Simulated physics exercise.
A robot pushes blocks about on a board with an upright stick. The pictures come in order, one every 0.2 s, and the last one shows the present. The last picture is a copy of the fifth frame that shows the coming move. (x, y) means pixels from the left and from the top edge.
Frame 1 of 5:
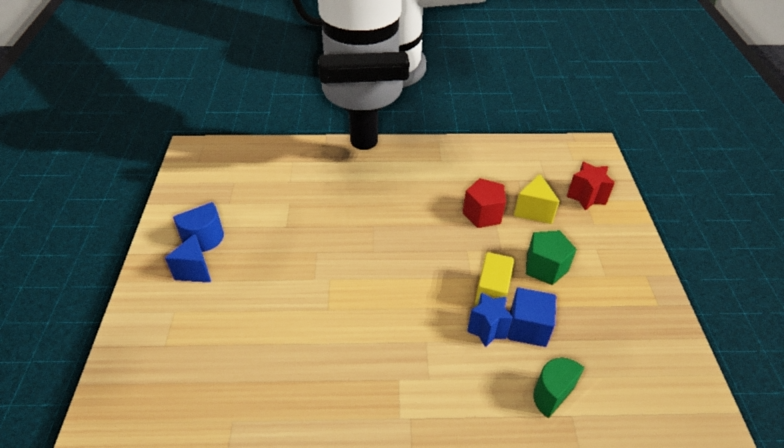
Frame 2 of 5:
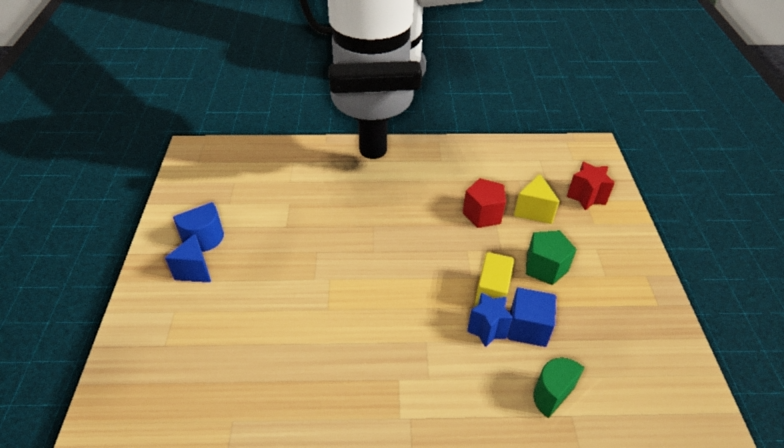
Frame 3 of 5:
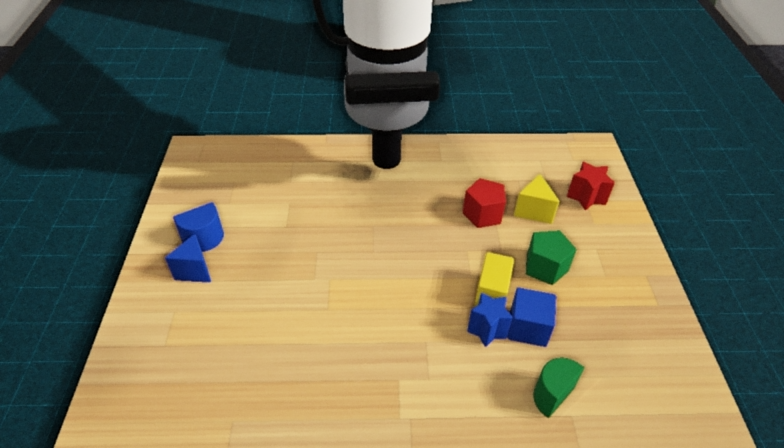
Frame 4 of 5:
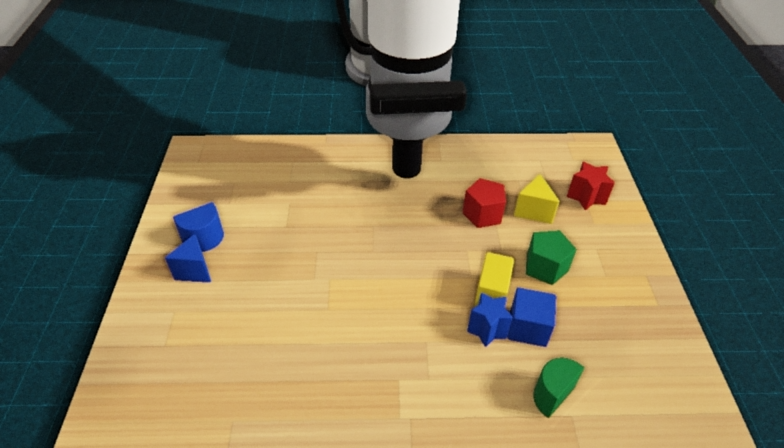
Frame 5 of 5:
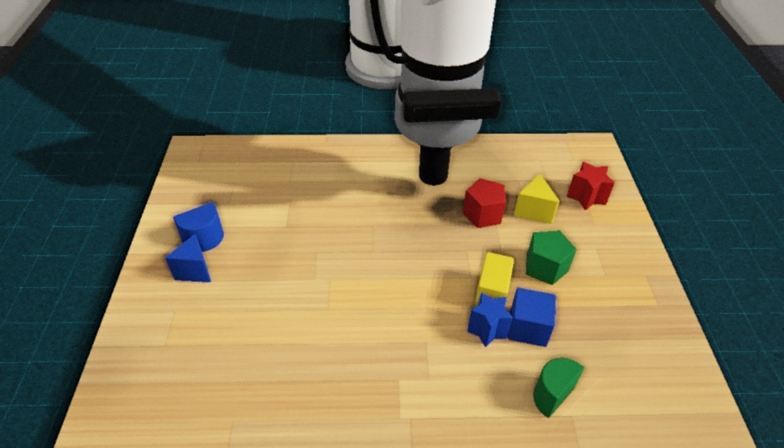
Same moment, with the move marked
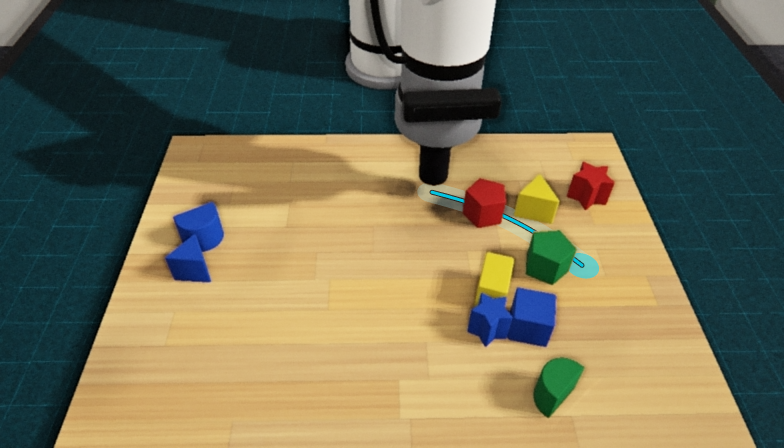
On a wooden board scattered with red, yellow, green and blue blocks, a robot arm holds an upright black stick near the back edge. The stick glides right and slightly toward the viewer, drawing close to the left side of the red pentagon, while every block stays still.
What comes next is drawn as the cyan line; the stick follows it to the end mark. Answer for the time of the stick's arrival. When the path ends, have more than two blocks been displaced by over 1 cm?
Going by the path, yes.
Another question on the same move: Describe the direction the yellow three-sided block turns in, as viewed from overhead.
It rotates counterclockwise.
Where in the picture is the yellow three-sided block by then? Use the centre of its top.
It will likely be found at (562, 198).
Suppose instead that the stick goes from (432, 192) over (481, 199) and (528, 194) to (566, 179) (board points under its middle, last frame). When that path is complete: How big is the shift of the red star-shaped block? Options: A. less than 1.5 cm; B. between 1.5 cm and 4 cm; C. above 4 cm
The answer is A.
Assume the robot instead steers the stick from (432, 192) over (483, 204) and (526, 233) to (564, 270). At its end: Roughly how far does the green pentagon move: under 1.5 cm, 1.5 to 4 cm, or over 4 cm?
It travels more than 4 cm.
Path on the board, from (432, 192) by way of (484, 208) and (534, 232) to (582, 266).
The first path, step by step. One third of the way, stick (487, 193); red pentagon (512, 204), turned 15° clockwise; yellow three-sided block (547, 191), turned 25° anticlockwise.
Two thirds of the way, stick (538, 217); red pentagon (559, 233), turned 30° clockwise; yellow three-sided block (560, 197), turned 85° anticlockwise; green pentagon (572, 266), turned 25° clockwise.
At the end, stick (588, 251); red pentagon (604, 272), turned 60° clockwise; yellow three-sided block (562, 198), turned 95° anticlockwise; green pentagon (583, 297), turned 50° clockwise; red star-shaped block in place.
